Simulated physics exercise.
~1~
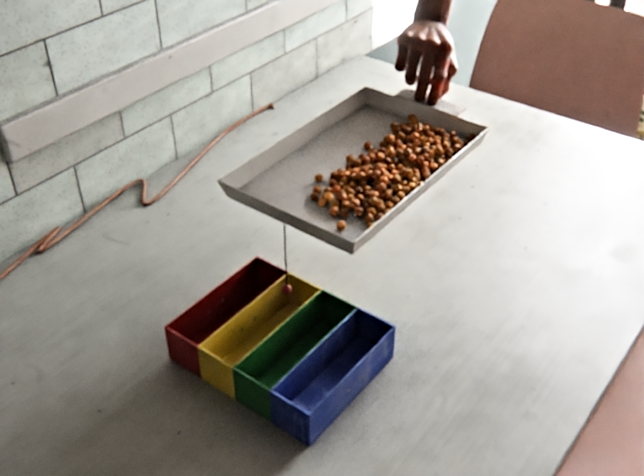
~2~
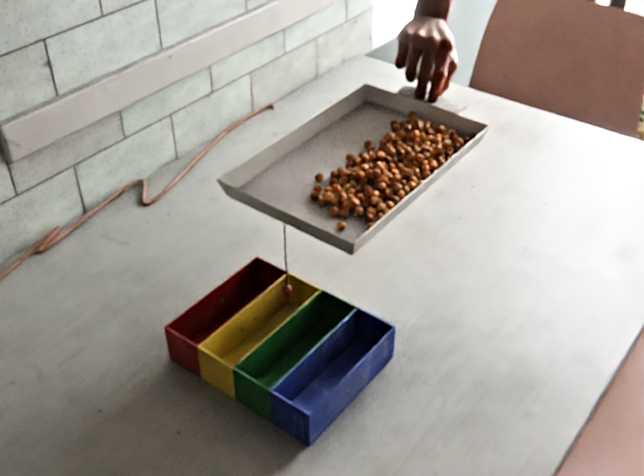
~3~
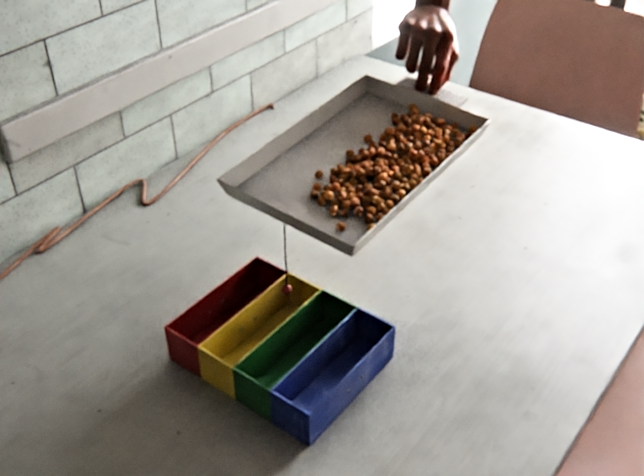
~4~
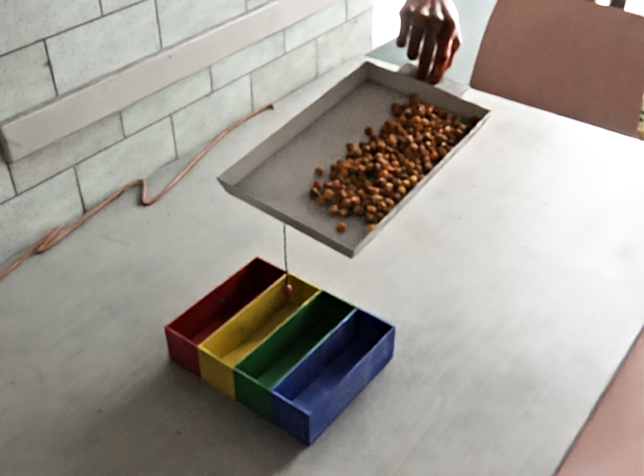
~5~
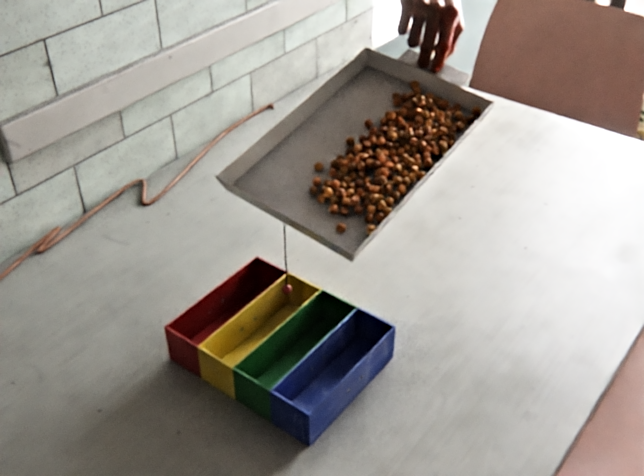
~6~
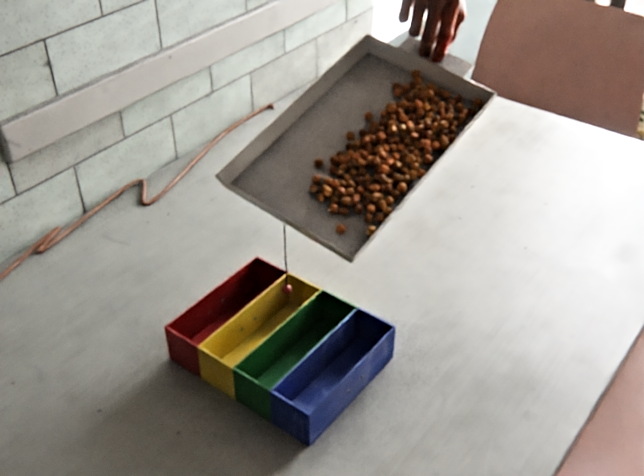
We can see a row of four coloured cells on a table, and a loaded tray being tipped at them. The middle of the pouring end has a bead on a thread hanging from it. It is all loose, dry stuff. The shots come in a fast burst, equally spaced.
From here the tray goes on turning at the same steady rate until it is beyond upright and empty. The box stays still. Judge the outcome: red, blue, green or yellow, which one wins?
The blue compartment wins.
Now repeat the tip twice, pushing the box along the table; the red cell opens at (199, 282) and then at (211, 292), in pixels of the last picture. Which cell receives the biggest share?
Placing A: The blue one / placing B: That blue cell.
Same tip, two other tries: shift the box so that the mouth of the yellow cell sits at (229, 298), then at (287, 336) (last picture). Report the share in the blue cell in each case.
About 30 per cent first, then about 20 per cent.
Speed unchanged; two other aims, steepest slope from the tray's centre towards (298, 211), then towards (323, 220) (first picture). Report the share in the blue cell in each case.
Roughly 20 % in the first case and 30 % in the second.
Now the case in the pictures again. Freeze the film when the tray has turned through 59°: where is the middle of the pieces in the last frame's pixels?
Close to (364, 193).
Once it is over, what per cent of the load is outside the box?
10 per cent.
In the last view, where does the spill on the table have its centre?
Near (394, 426).
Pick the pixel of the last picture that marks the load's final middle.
The centre comes to rest close to (335, 372).
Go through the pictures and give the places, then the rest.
In the first frame, corners of the pouring end at (226, 180) and (353, 237), level; middle of the load at (392, 169), roasted chickpeas; bead on its thread at (287, 289); red cell at (183, 349); yellow cell at (217, 370); green cell at (253, 392); blue cell at (290, 415).
In the second frame, corners of the pouring end at (226, 179) and (352, 238), level; middle of the load at (392, 167).
In the third frame, corners of the pouring end at (225, 178) and (352, 240), tipped barely, lowest at the right corner; middle of the load at (392, 164).
In the fourth frame, corners of the pouring end at (225, 177) and (352, 244), tipped a little, lowest at the right corner; middle of the load at (392, 158).
In the fifth frame, corners of the pouring end at (224, 175) and (352, 247), tipped a little, lowest at the right corner; middle of the load at (393, 153).
In the sixth frame, corners of the pouring end at (223, 174) and (352, 251), tipped clearly, lowest at the right corner; middle of the load at (393, 148); red cell at (183, 349); yellow cell at (217, 370); green cell at (253, 392); blue cell at (290, 415).
Soon after the last picture, tray tipped steeply; nearly all on the tray; a stray few in the blue cell; a stray few falling or outside the box.
A little later, tray tipped right over; most on the tray; a small part in the blue cell; a stray few in the green cell; a small part falling or outside the box.
Later still, tray tipped past a quarter turn; about two thirds in the blue cell; about a quarter in the green cell; a stray few in the yellow cell; a stray few in the red cell; a small part falling or outside the box.
At rest, tray tipped past a quarter turn; about two thirds in the blue cell; about a quarter in the green cell; a stray few in the yellow cell; a stray few in the red cell; a small part outside the box.
